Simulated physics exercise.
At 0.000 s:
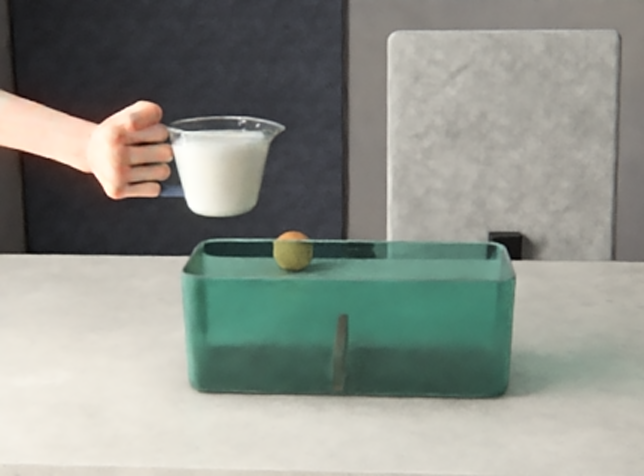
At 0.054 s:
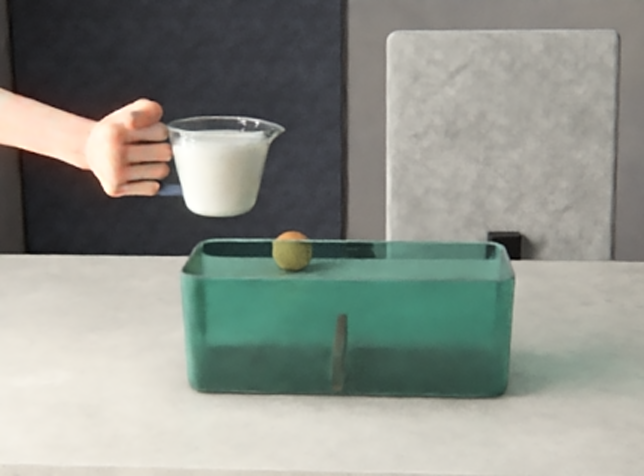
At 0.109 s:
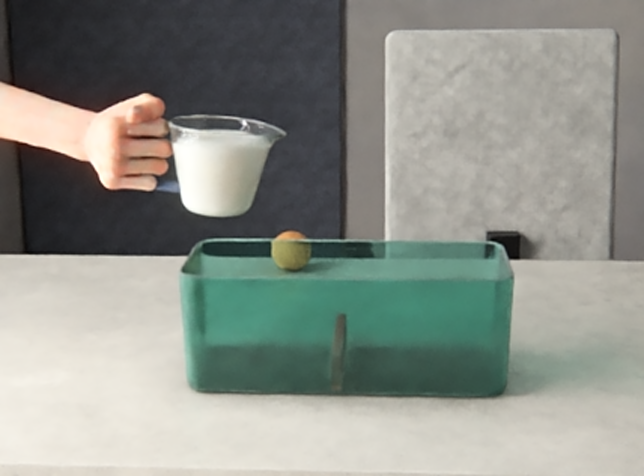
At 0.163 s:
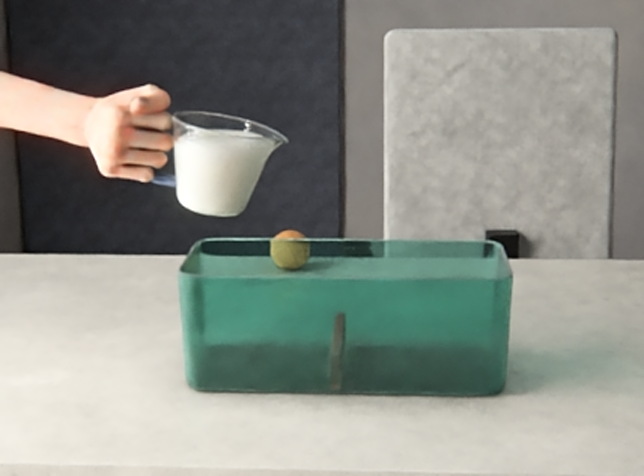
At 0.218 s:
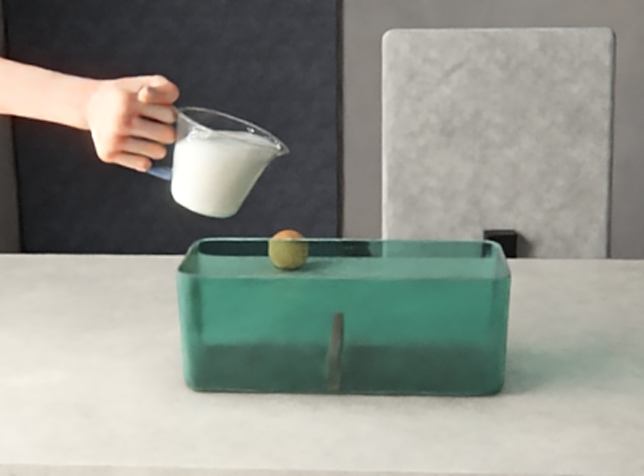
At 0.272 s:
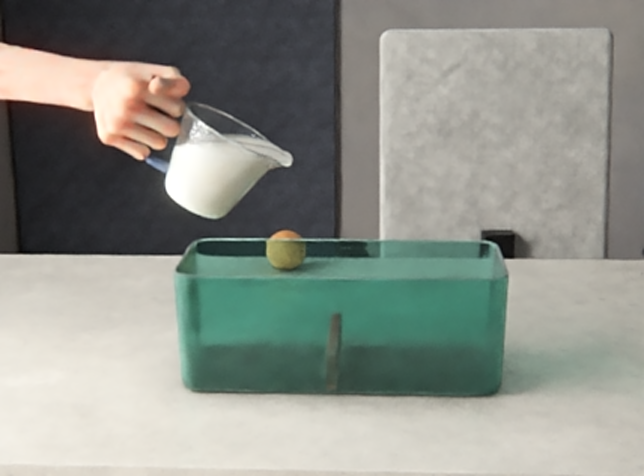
A hand reaching in from the left holds a clear flared jug of white milk above a green, see-through oblong basin on a pale grey tabletop, seen from the front and slightly above. A small brownish-green ball shows near the basin's back rim, with dark and light grey panels behind. The hand smoothly tips the jug rightward until milk reaches its spout, while the view shifts very slightly.
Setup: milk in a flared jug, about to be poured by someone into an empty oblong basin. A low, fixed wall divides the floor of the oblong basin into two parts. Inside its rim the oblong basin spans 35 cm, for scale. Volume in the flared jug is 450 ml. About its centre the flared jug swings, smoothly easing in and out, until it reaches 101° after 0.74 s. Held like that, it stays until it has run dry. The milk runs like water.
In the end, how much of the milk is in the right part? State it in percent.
Roughly 31 percent is in the right part.
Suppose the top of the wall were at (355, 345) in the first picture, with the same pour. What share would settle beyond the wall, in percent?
Estimate: About 20 percent.
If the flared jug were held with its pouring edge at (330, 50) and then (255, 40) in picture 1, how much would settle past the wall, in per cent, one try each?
Result: 90 per cent, then 15 per cent.
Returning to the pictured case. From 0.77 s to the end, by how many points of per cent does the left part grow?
That works out to roughly 6 per cent of the whole.
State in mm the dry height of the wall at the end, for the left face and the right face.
Measured: Left around 28 mm, right around 36 mm.
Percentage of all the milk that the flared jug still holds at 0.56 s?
Roughly 40 %.
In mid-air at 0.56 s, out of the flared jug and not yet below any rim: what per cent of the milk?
Close to 22 in a hundred.
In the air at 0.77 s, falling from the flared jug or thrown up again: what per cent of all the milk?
About 4 percent.
After 0.56 s the tilt is 87° and 40 per cent is still to pour, 18 is left of the wall and 20 right of it.
After 0.77 s the tilt is 101° and 4 per cent is still to pour, 63 is left of the wall and 29 right of it.
After 1.00 s the tilt is 101° and 0 per cent is still to pour, 69 is left of the wall and 30 right of it.
After 1.24 s the tilt is 101° and 0 per cent is still to pour, 69 is left of the wall and 31 right of it.
In the end 69 per cent lies left of the wall, 31 right of it and 0 outside.
